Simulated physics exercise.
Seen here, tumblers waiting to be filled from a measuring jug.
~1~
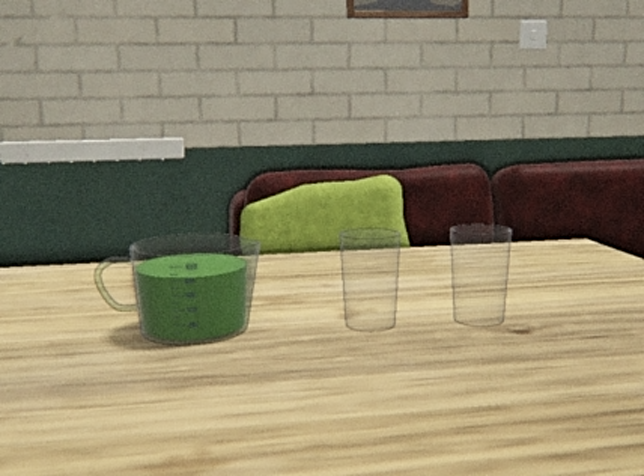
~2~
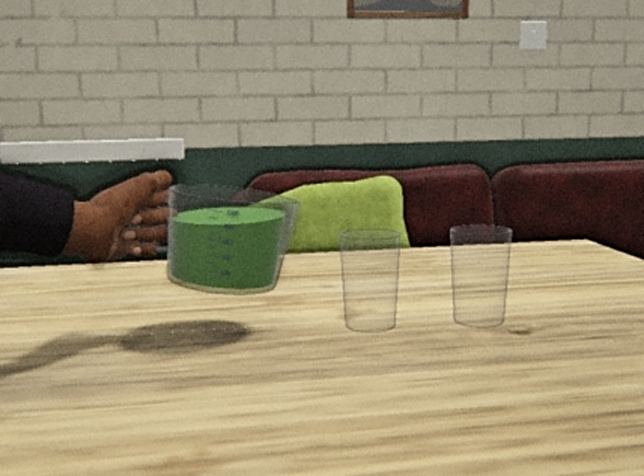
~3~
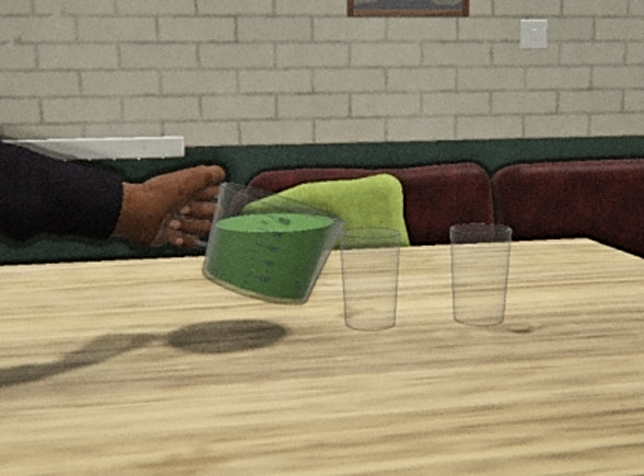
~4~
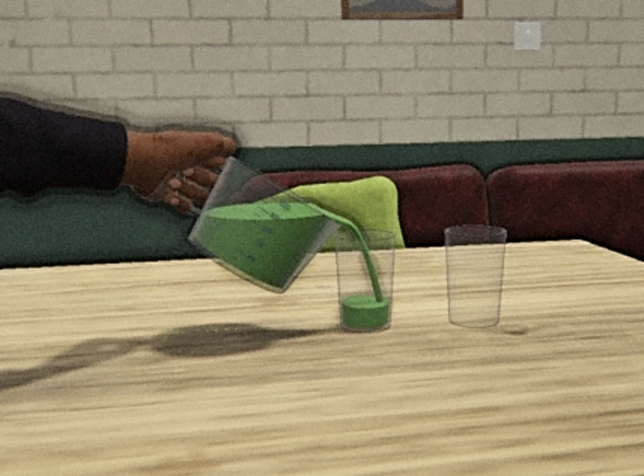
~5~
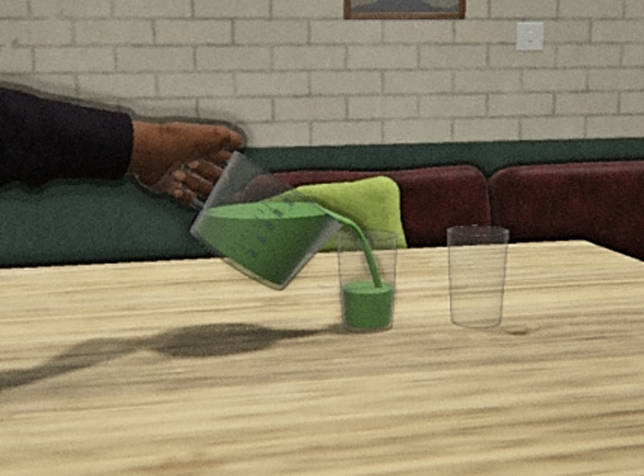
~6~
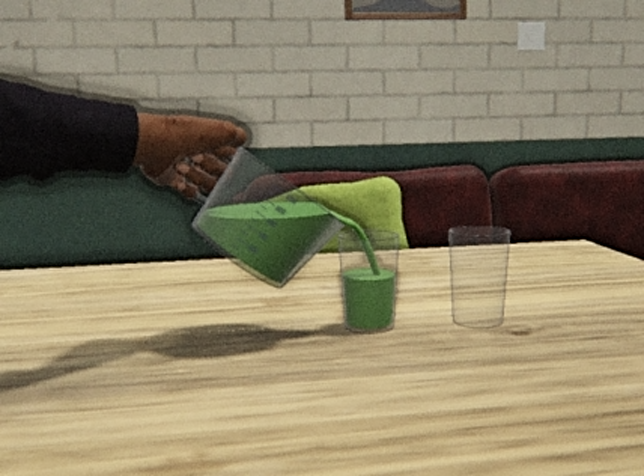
A hand lifting a clear measuring jug of green liquid, moving it right and tilting it to pour into the nearer tumbler.
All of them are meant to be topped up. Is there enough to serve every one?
Yes.
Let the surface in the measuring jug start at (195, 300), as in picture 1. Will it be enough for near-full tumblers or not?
Having weighed it up, I'd say it's lacking.
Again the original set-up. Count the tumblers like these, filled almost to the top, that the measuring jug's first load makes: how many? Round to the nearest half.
3.0 servings, roughly.
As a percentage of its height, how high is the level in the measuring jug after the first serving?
My estimate is close to 50 in a hundred.
Soon after, the first is about three quarters full.
Later, the first is done and the measuring jug has about two thirds of its load.
In the end, both are full and about a third of the green juice is over.
